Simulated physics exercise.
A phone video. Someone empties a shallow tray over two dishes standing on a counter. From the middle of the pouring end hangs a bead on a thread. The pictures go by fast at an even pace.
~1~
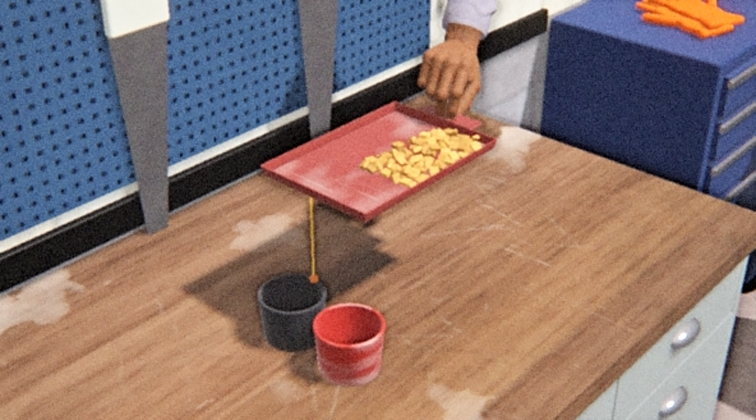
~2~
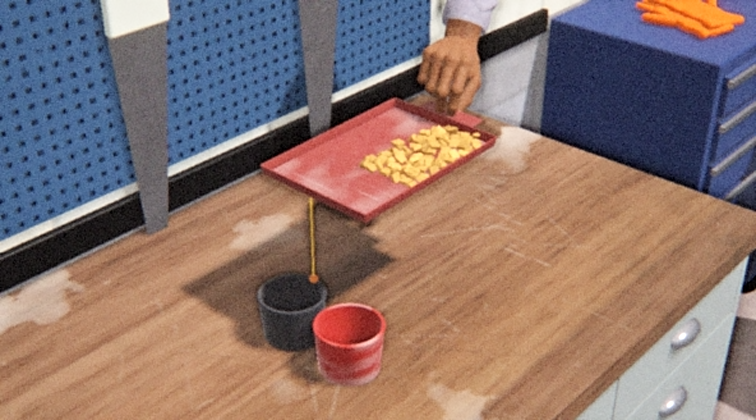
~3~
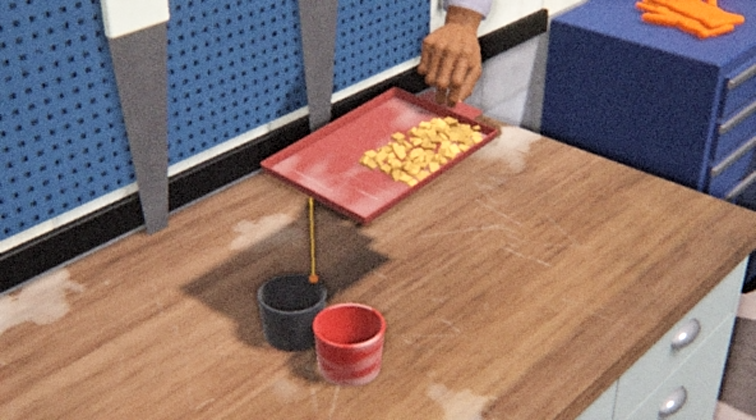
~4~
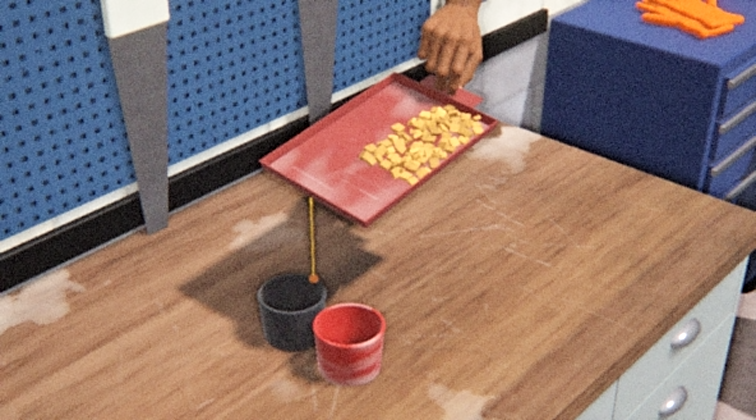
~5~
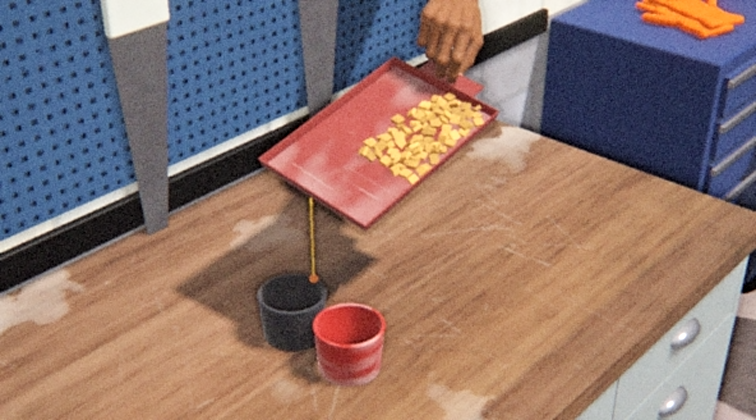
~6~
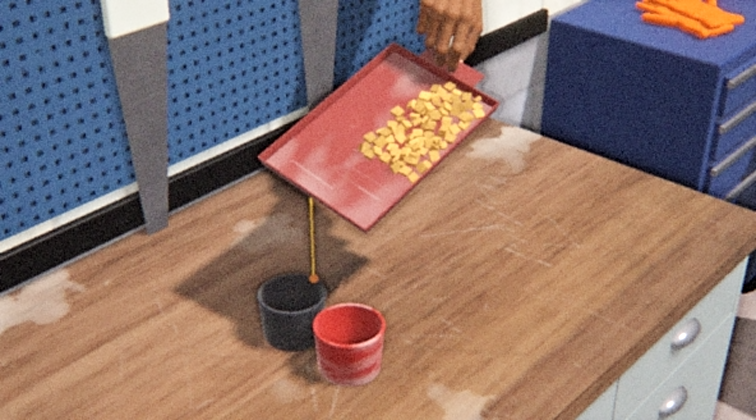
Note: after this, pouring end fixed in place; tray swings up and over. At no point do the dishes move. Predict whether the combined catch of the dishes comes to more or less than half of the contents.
The combined catch is more than half.
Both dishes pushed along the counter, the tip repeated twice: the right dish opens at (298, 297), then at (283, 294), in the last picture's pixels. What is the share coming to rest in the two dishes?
You'd get 0 in a hundred the first time and 0 in a hundred the second.
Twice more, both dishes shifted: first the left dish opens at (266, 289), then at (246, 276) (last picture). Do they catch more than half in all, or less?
In order, they'd catch a minor share, and next a minor share.
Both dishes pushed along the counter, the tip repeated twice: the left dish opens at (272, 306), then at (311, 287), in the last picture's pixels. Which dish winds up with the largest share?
The first time it is the dish to the right, and the second time it is the dish to the right.
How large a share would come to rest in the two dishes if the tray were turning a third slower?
Around 60 percent.
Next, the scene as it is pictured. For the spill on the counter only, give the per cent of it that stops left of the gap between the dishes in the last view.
Around 20 per cent, I reckon.
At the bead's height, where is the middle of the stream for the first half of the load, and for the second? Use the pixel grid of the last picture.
Around (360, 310) first; around (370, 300) second.
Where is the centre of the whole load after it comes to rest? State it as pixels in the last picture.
Somewhere around (352, 359) in the final view.
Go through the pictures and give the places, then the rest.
In the first frame, corners of the pouring end (264, 165) and (365, 212), level; middle of the load (418, 159), cereal squares; left dish (269, 324); right dish (326, 357); bead on its thread (314, 279).
In the second frame, corners of the pouring end (264, 165) and (365, 213), level; middle of the load (418, 157).
In the third frame, corners of the pouring end (264, 163) and (365, 216), tipped barely, lowest at the right corner; middle of the load (418, 153).
In the fourth frame, corners of the pouring end (263, 160) and (365, 219), tipped a little, lowest at the right corner; middle of the load (418, 146).
In the fifth frame, corners of the pouring end (262, 158) and (365, 223), tipped clearly, lowest at the right corner; middle of the load (425, 130).
In the sixth frame, corners of the pouring end (262, 156) and (365, 227), tipped clearly, lowest at the right corner; middle of the load (425, 124); left dish (269, 324); right dish (326, 357).
Just after the last frame, tray tipped steeply; the larger part on the tray; roughly a quarter in the air.
A moment on, tray tipped past a quarter turn; the larger part in the right dish; about a tenth outside both; about a tenth in the air.
Further on, tray tipped past a quarter turn; the larger part in the right dish; roughly a quarter outside both.
When it is over, tray tipped past a quarter turn; the larger part in the right dish; not one in the left dish; roughly a quarter outside both.
